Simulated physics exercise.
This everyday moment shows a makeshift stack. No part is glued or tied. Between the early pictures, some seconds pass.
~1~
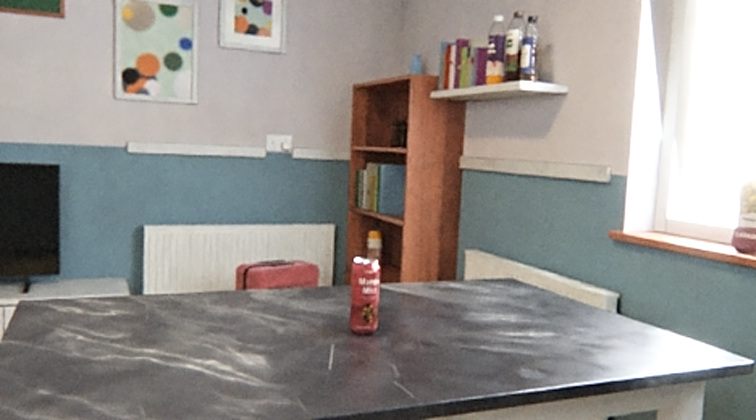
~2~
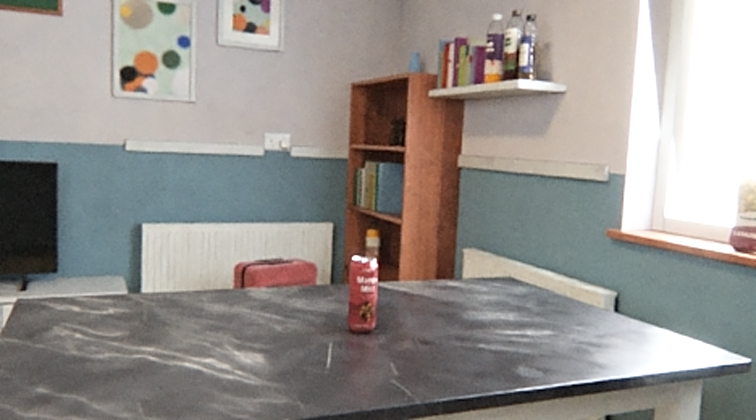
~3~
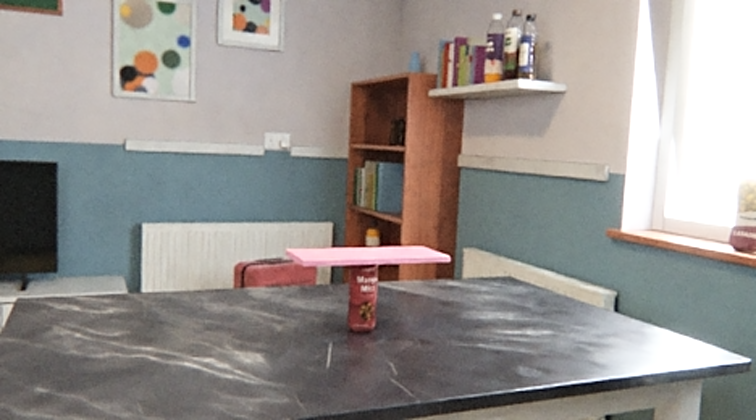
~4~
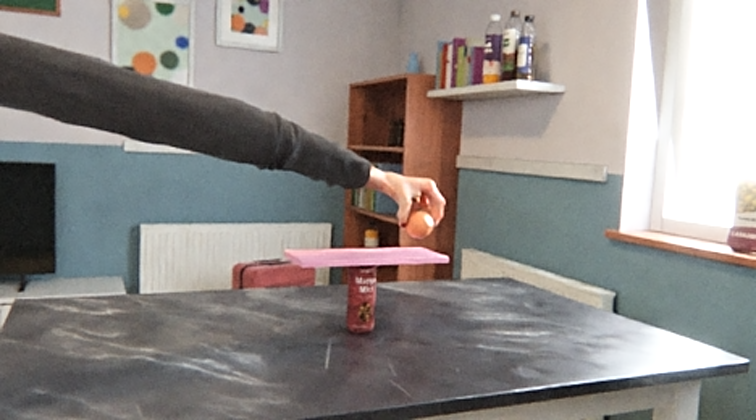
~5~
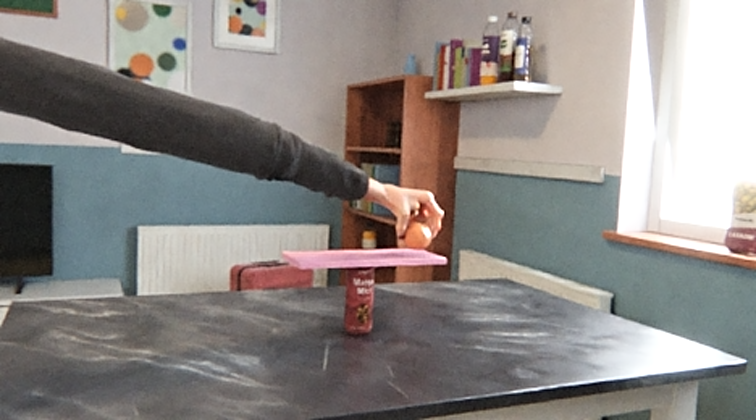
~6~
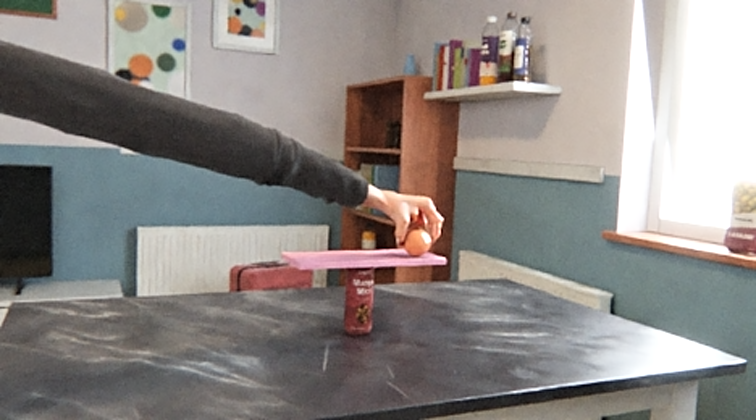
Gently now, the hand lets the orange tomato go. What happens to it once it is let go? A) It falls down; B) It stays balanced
Option A: It falls down.
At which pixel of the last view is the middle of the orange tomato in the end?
It finishes at about (433, 318).
Then, 0.70 s after the last picture, orange tomato now fallen; pink board tipped 62° from how it was.
Then, 1.40 s after the last picture, pink board now fallen; red can tipped 63° from how it was.
By the end, fallen, red can, pink board and orange tomato. Seen from the same camera at the end, orange tomato near (433, 318). The stack comes apart.
